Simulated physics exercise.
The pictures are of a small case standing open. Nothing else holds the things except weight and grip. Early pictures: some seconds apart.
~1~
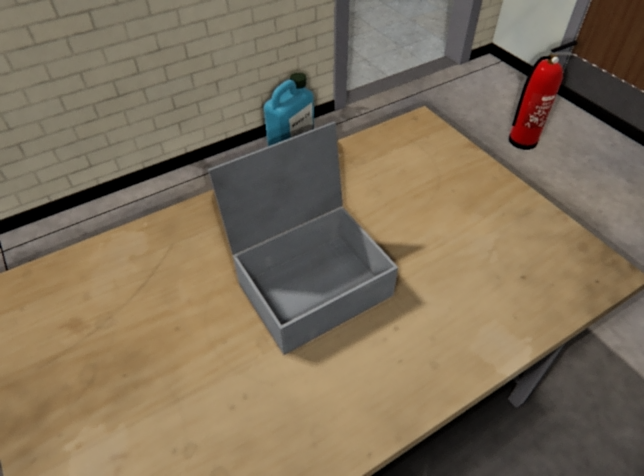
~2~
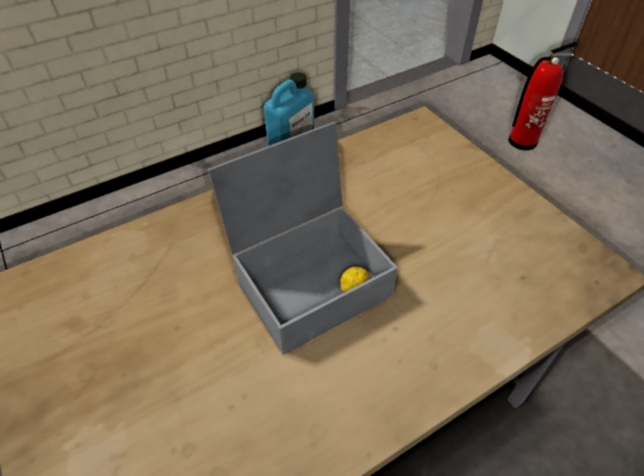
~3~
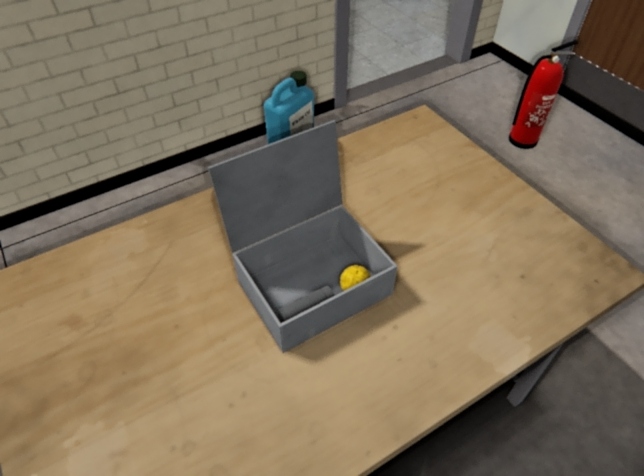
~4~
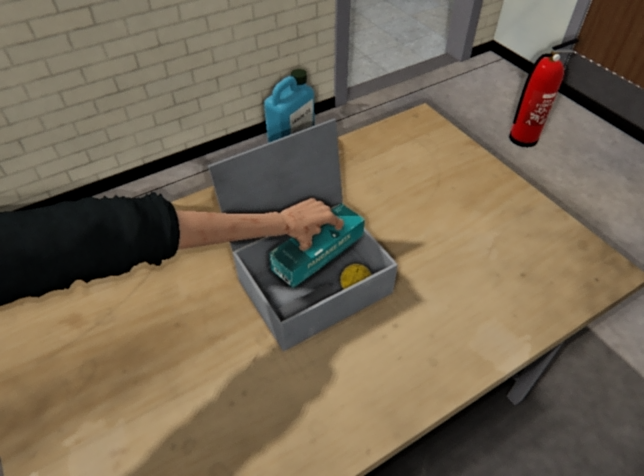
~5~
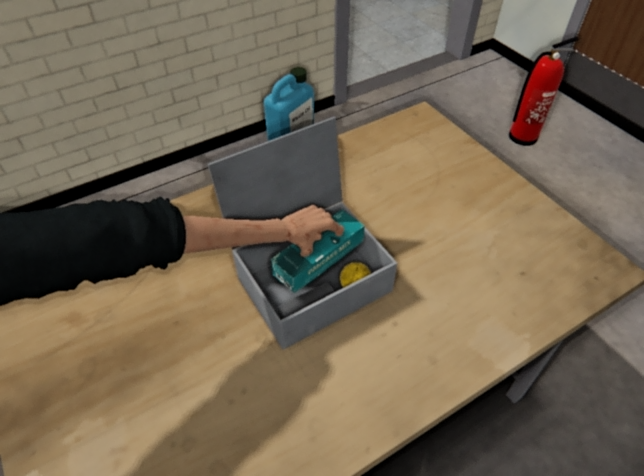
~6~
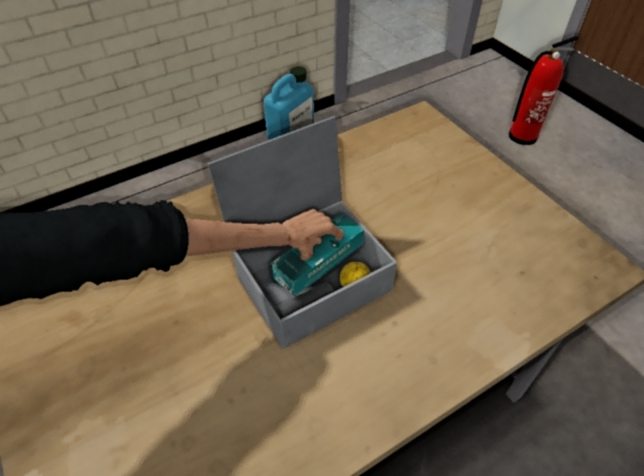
At first, an open grey case sits empty on a wooden table, then a yellow ball appears inside it, followed by a small, dark greyish item. A dark-sleeved arm then reaches in from the left, holding a turquoise carton over the case, and lowers it slightly inside, the hand still gripping it.
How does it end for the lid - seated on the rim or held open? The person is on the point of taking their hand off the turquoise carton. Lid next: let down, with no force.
The lid reaches the rim.
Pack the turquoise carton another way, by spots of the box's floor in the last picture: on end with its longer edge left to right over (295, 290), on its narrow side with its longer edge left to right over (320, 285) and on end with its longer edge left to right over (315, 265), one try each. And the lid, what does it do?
First try: It gets propped open; second try: It comes fully down; third try: It gets propped open.
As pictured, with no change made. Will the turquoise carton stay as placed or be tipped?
Once everything settles, the turquoise carton ends up at a slant.
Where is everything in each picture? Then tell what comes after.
In the first frame, the last thing is not in view yet.
In the second frame, the last thing is not in view yet.
In the third frame, the last thing is not in view yet.
The fourth frame shows still above its spot; turquoise carton (318, 244).
The fifth frame shows still above its spot; turquoise carton (319, 250).
The sixth frame shows put in, still held; turquoise carton (319, 253).
Then, 0.70 s after the last picture, turquoise carton on its side near (302, 262); grey shaker rolled a little.
Then, 1.60 s after the last picture, lid 58° above the rim; turquoise carton on its side near (302, 262); grey shaker rolled about its own width; yellow apple rolled a little.
Then, 2.00 s after the last picture, lid 19° above the rim; turquoise carton on its side near (302, 262); grey shaker rolled about its own width; yellow apple rolled a little.
At rest, lid shut; tipped over in the box, turquoise carton; the other 2 in place. Seen from the same camera at the end, turquoise carton near (302, 262).
